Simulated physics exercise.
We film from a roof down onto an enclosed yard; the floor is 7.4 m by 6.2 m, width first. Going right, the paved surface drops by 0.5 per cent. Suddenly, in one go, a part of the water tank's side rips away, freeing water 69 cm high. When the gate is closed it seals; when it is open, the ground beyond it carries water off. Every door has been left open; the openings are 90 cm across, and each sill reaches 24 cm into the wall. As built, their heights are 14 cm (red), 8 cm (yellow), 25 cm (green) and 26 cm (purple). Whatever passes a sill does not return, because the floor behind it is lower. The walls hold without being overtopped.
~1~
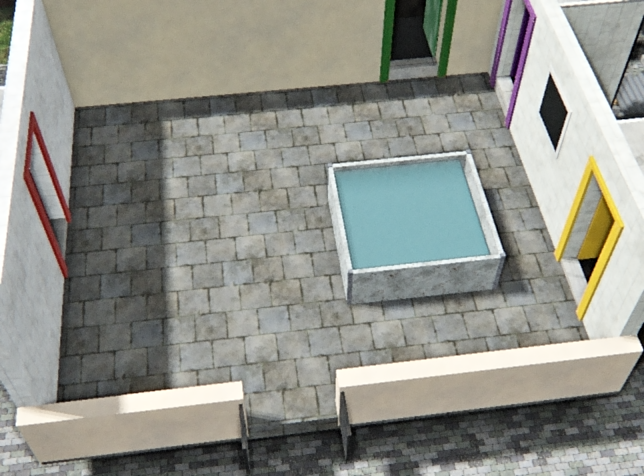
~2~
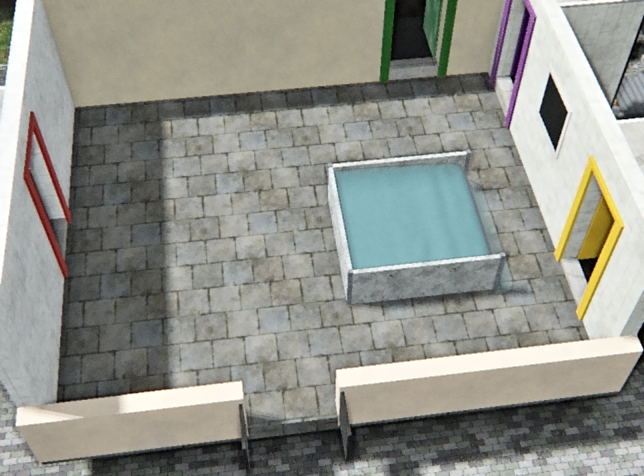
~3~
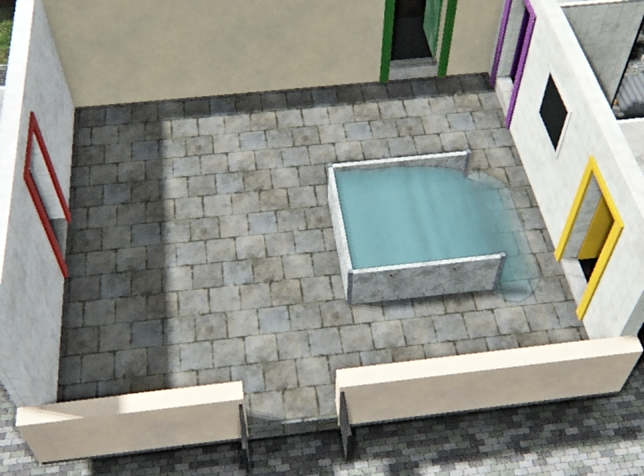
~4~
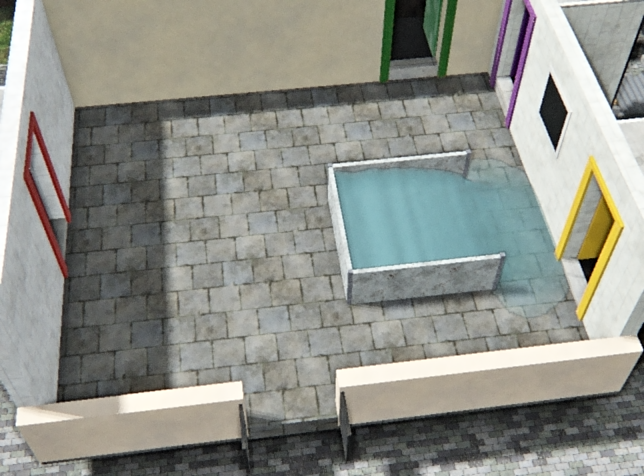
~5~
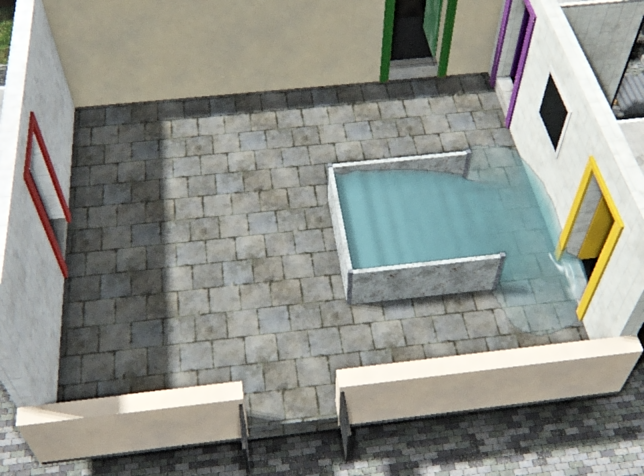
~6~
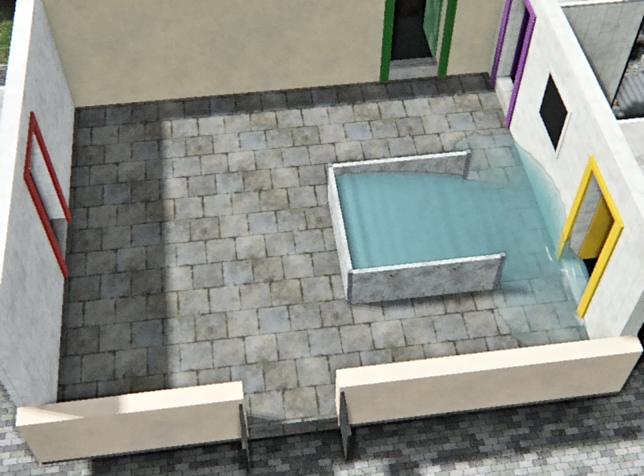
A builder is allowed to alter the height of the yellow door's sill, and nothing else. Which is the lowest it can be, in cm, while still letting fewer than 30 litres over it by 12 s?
No lower than about 32 cm.
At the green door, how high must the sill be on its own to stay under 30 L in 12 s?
The green door needs around 18 cm.
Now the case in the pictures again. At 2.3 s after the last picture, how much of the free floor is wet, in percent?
I'd estimate about 35 percent.
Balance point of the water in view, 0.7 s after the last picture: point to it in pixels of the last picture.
Near (460, 233).
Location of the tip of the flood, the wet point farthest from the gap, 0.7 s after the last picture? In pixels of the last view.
Pixel: About (489, 74).
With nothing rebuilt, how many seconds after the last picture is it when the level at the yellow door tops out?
Peak time: About 0.6 s.
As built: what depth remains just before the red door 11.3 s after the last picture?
About 5.0 centimetres deep.
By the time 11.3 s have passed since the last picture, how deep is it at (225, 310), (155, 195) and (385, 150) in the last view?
Ordered as asked: 6, 5, 2 cm.
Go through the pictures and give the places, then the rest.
The first frame shows the water tank at (412, 212) is whole and still, 69 cm deep; the yellow door at (586, 245) is dry.
In the second frame, water pours out at (477, 225) and has run 0.2 m, to (507, 284); about 8 cm deep outside, 69 cm at the back.
In the third frame, water pours out at (477, 226) and has run 0.7 m, to (534, 278); about 12 cm deep outside, 69 cm at the back.
In the fourth frame, water pours out at (477, 227) and has run 1.1 m, to (529, 179); about 11 cm deep outside, 68 cm at the back.
In the fifth frame, water pours out at (477, 228) and has run 1.4 m, to (583, 273); about 13 cm deep outside, 60 cm at the back.
In the sixth frame, the front is at (588, 336), 1.5 m from the gap at (477, 227); 3.8 m2 of floor is wet, 58 cm left at the back; water is at the yellow door at (586, 245).
Then, 0.7 s after the last picture water covers 15 % of the floor, deepest (52 cm) near (536, 229); 30 cm at the yellow door, 104 litres in over its 8 cm sill.
Then, 2.3 s after the last picture water covers 35 % of the floor, deepest (35 cm) near (601, 369); 19 cm at the yellow door, 295 litres in over its 8 cm sill.
Then, 11.3 s after the last picture water covers 100 % of the floor, deepest (10 cm) near (330, 250); 6 cm at the yellow door, 377 litres in over its 8 cm sill.
At the yellow door as built, the water peaked near 30 cm, 0.7 s after the last picture.
Run again over the same 12 s with other heights there, 43 litres in over 29.5 cm, 6 litres over 39.5 cm. The limit of 30 litres is kept from about 32 cm up.
